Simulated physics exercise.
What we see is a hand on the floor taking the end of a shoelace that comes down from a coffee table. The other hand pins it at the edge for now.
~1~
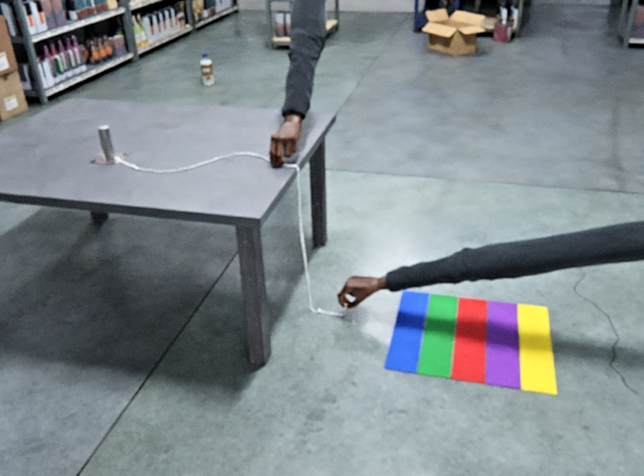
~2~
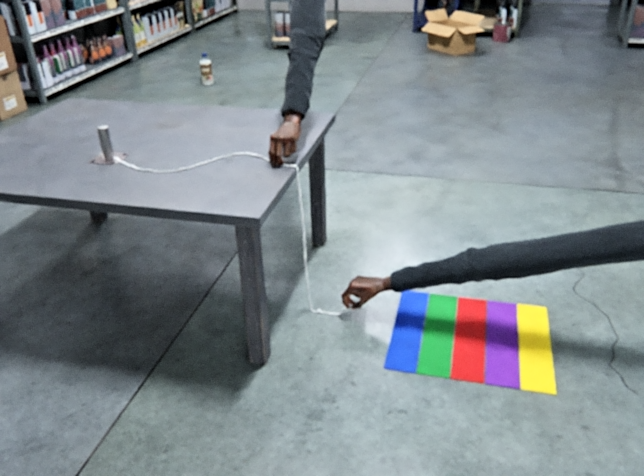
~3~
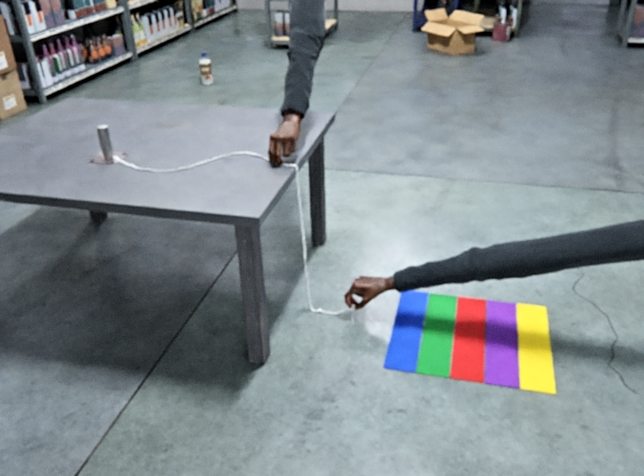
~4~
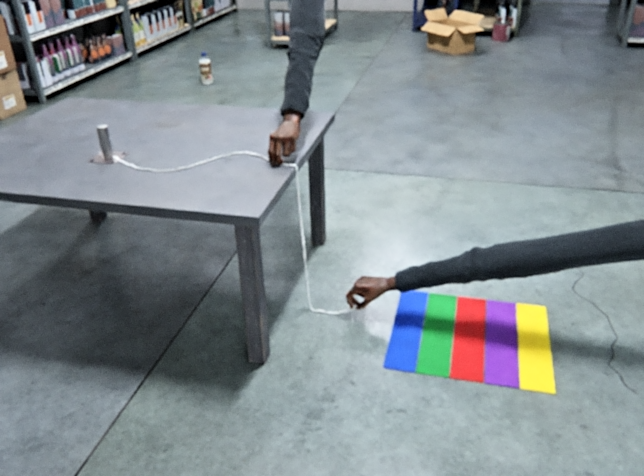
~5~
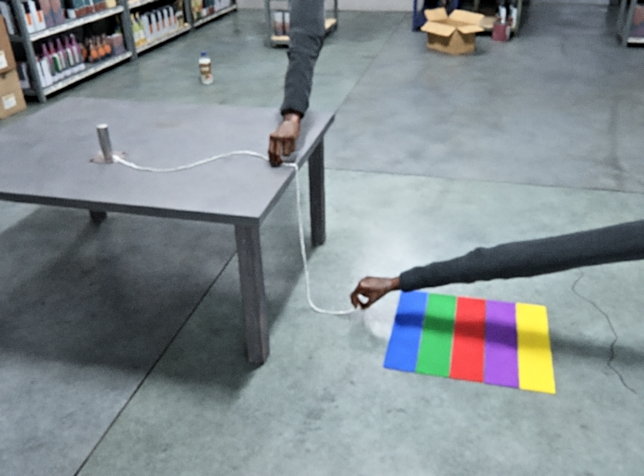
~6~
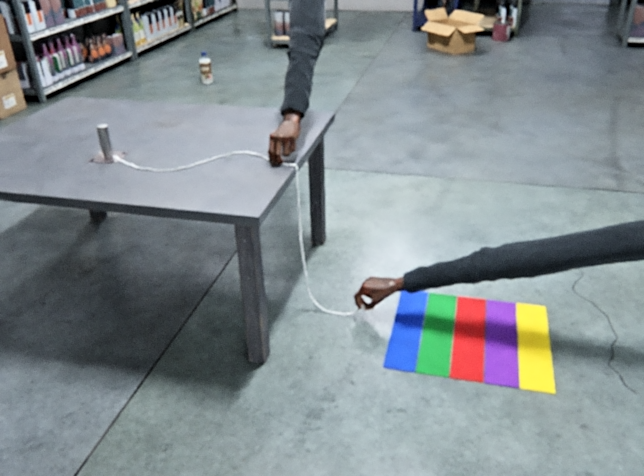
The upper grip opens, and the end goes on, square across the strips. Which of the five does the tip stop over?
It gets as far as the purple strip.
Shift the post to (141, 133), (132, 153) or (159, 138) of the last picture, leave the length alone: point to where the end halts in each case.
In that order: (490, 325), (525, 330) and (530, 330).
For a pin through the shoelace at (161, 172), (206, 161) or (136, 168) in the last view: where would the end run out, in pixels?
Near (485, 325), (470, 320) and (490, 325).
Early on, end near (436, 317); over green.
Midway, end near (475, 322); over red.
At the end of the slack, end near (500, 325); over purple. The purple one.
